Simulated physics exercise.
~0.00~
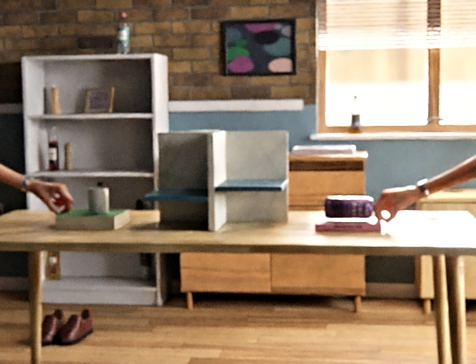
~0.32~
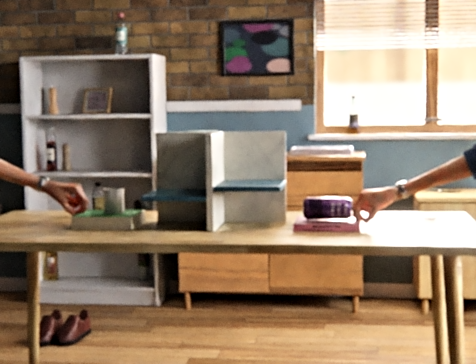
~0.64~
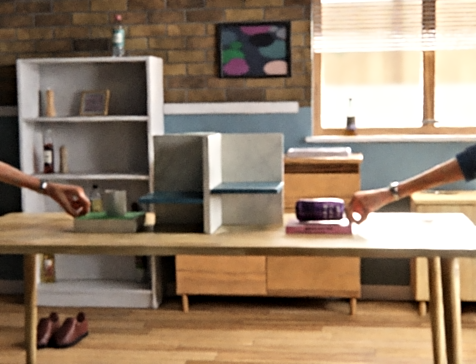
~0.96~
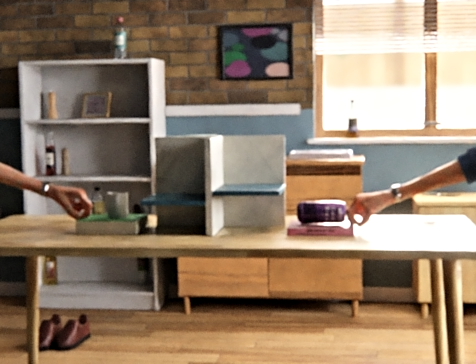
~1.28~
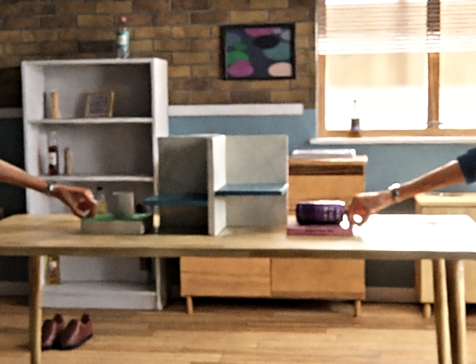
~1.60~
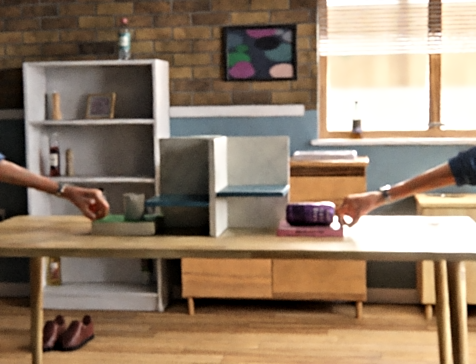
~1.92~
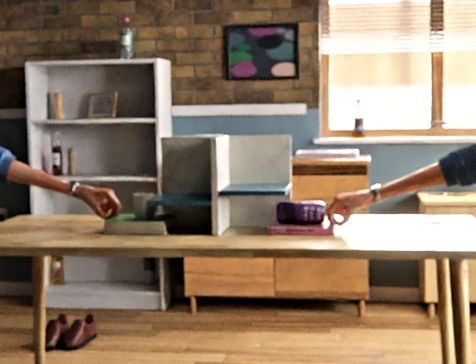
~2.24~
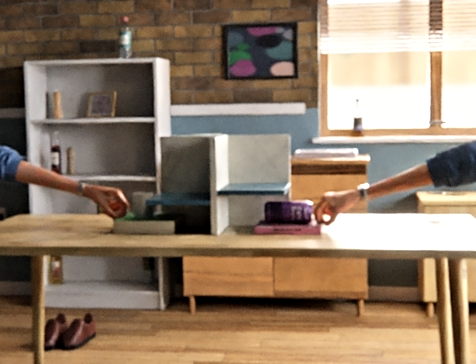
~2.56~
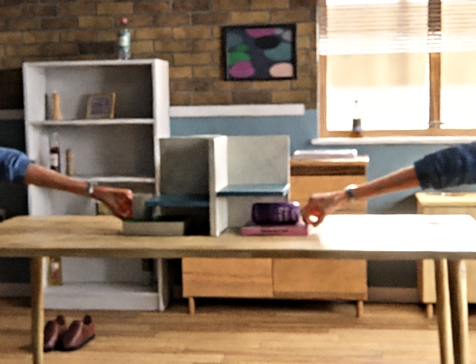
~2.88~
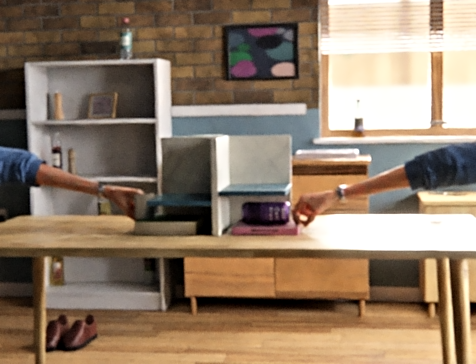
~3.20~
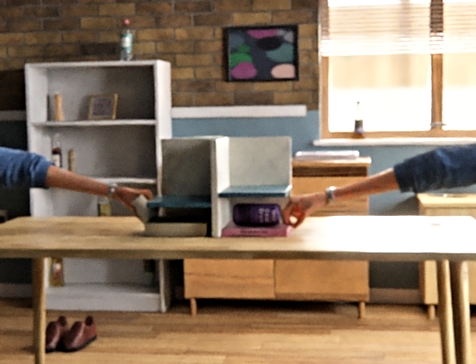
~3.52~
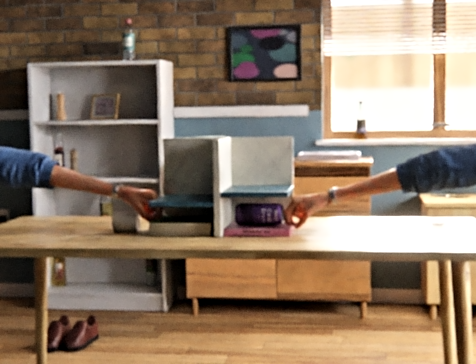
In a room with a brick wall, a white bookcase and a bright window, a low grey shelf unit stands on a wooden table. A hand at the left holds a green book carrying a pale beaker, while a hand at the right holds a pink packet with a purple can lying on it. Both hands slide their loads inward. The beaker meets the shelf edge and stays back as the book moves on beneath it, while the can rides in under the other side. Finally the beaker tips and ends up knocked back by the left hand, with the can resting under the shelf.
